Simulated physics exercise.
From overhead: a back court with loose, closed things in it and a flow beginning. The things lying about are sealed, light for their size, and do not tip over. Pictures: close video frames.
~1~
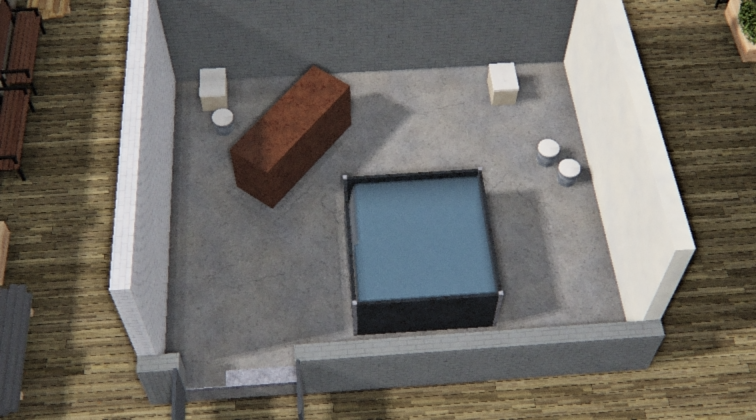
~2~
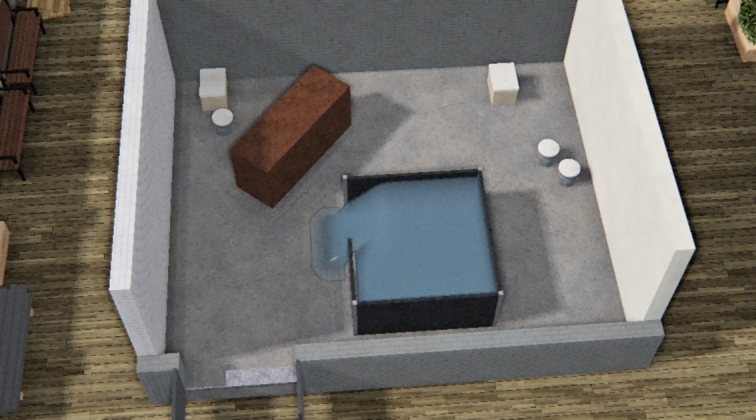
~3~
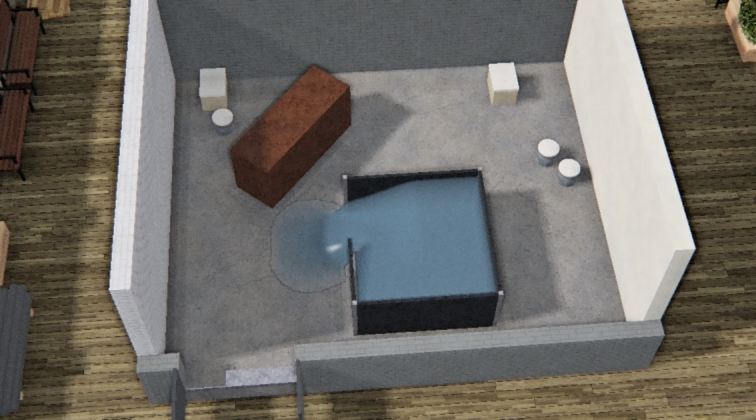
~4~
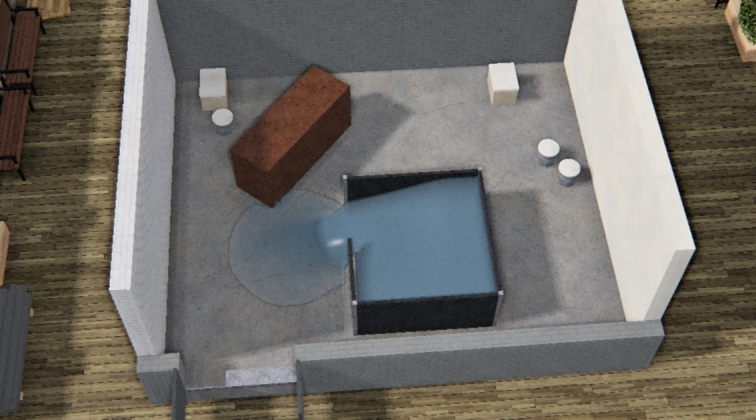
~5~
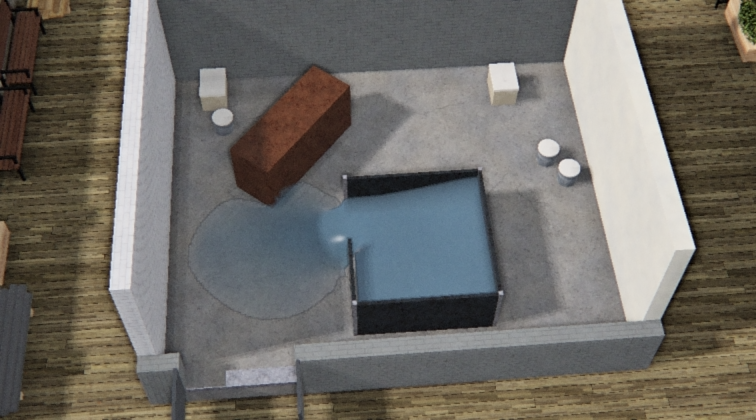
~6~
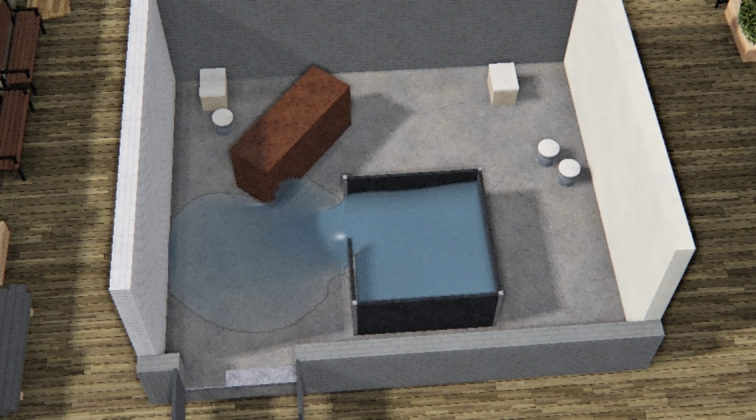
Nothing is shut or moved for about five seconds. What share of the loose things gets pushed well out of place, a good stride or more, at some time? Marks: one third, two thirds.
Within the middle band.
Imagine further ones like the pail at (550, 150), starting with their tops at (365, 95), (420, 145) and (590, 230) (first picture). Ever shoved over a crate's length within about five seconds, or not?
Per listing: Cleared out, cleared out, largely stays.
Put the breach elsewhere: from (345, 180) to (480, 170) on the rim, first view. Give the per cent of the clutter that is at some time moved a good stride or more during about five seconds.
100 % or thereabouts.
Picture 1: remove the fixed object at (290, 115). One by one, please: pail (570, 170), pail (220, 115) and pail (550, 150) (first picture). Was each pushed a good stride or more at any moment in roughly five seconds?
In sequence: Did not travel far, next did travel that far, finally did not travel far.
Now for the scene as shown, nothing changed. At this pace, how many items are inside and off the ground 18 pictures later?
1 in total.
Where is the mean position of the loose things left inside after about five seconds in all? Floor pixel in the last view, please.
Near (516, 123).
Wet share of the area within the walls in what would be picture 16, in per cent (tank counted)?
Roughly 50 in a hundred.
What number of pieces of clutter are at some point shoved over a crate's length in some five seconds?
I make it 2 in total.
A moment on, 0 of 5 are well off their spots; 0 afloat.
Next, 0 of 5 are well off their spots; 0 afloat.
Later, 2 of 5 are well off their spots; 1 afloat.
In the end, 2 of 5 are well off their spots, and 2 have been at some point; 1 afloat.
